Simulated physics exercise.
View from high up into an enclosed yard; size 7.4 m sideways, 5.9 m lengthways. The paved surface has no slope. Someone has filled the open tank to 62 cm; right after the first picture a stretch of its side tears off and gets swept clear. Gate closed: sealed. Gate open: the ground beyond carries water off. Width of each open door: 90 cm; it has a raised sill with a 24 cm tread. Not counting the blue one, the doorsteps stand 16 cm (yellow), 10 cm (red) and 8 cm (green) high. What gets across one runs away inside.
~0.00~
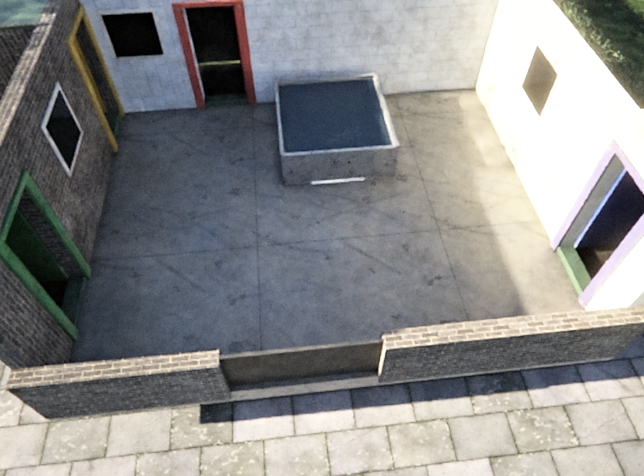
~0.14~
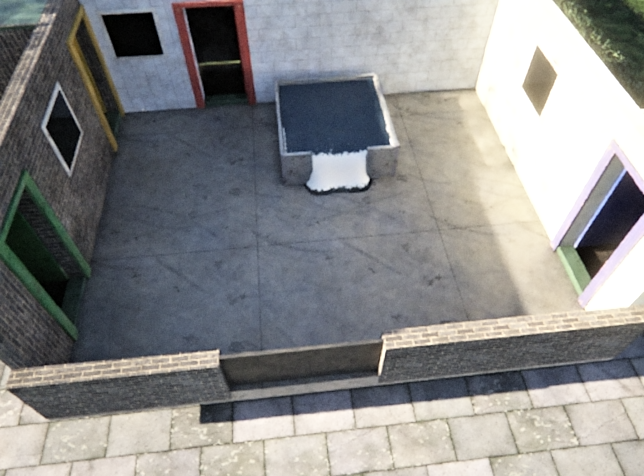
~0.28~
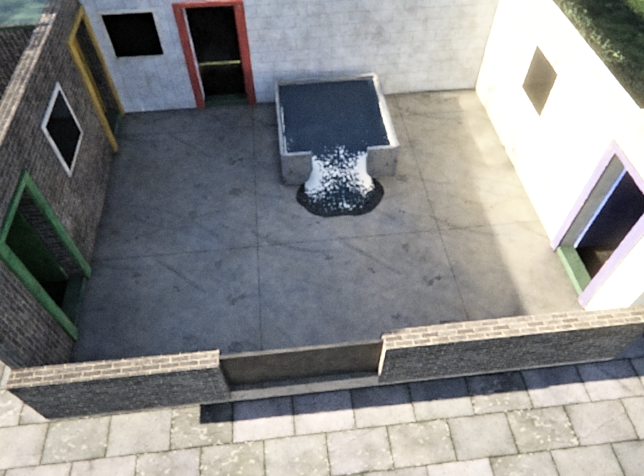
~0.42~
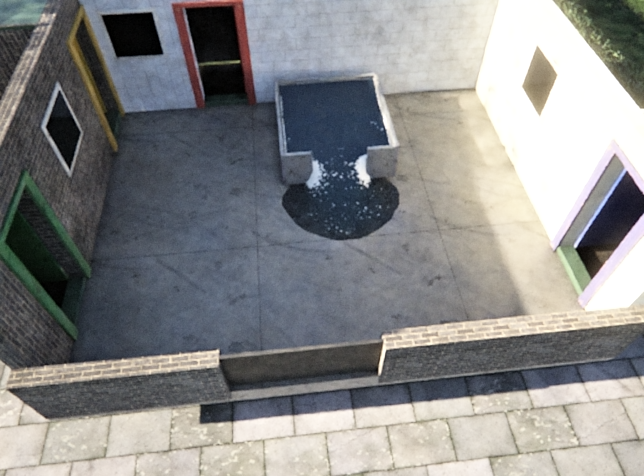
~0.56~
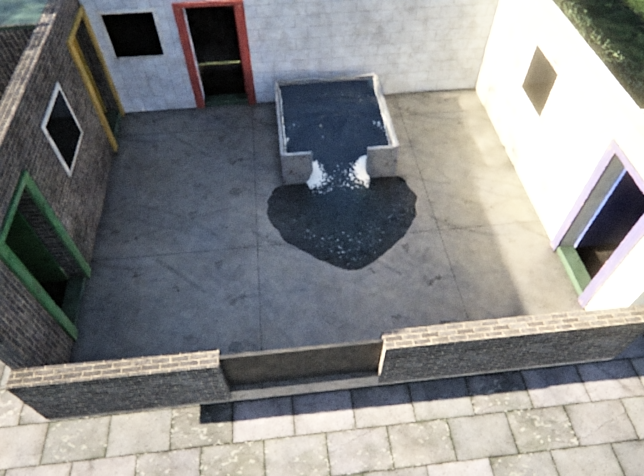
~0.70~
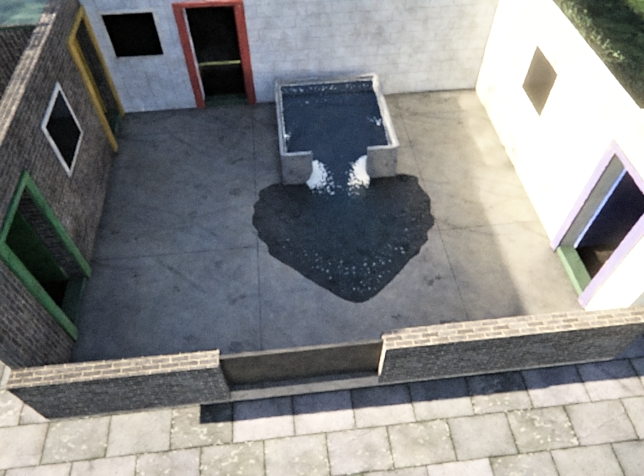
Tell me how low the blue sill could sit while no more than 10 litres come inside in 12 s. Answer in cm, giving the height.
At least 11.5 cm or so.
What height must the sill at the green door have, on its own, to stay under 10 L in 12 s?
Green would need about 9.5 cm on its own.
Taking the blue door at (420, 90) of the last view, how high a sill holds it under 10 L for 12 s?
It needs about 7.0 cm.
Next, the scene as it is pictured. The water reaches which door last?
It's the red door.
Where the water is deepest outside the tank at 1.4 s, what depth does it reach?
Max depth: Around 38 cm.
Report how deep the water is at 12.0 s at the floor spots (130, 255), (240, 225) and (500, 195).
Approx. 5 / 2 / 4 cm.
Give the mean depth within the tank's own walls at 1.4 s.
The mean depth is roughly 44 cm.
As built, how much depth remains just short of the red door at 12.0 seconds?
About 9.0 cm.
After 1.4 s water covers 30 % of the floor, deepest (38 cm) near (340, 182); it has not reached the blue door.
After 3.0 s water covers 45 % of the floor, deepest (28 cm) near (586, 337); 11 cm at the blue door, 0 litres in over its 11 cm sill.
After 12.0 s water covers 100 % of the floor, deepest (10 cm) near (308, 103); 6 cm at the blue door, 14 litres in over its 11 cm sill.
At the blue door as built, the water arrived by 2.4 s and peaked near 14 cm at 3.2 s.
Run again over the same 12 s with other heights there, 18 litres in over 10.5 cm, 3 litres over 14 cm. The limit of 10 litres is kept from about 11.5 cm up.
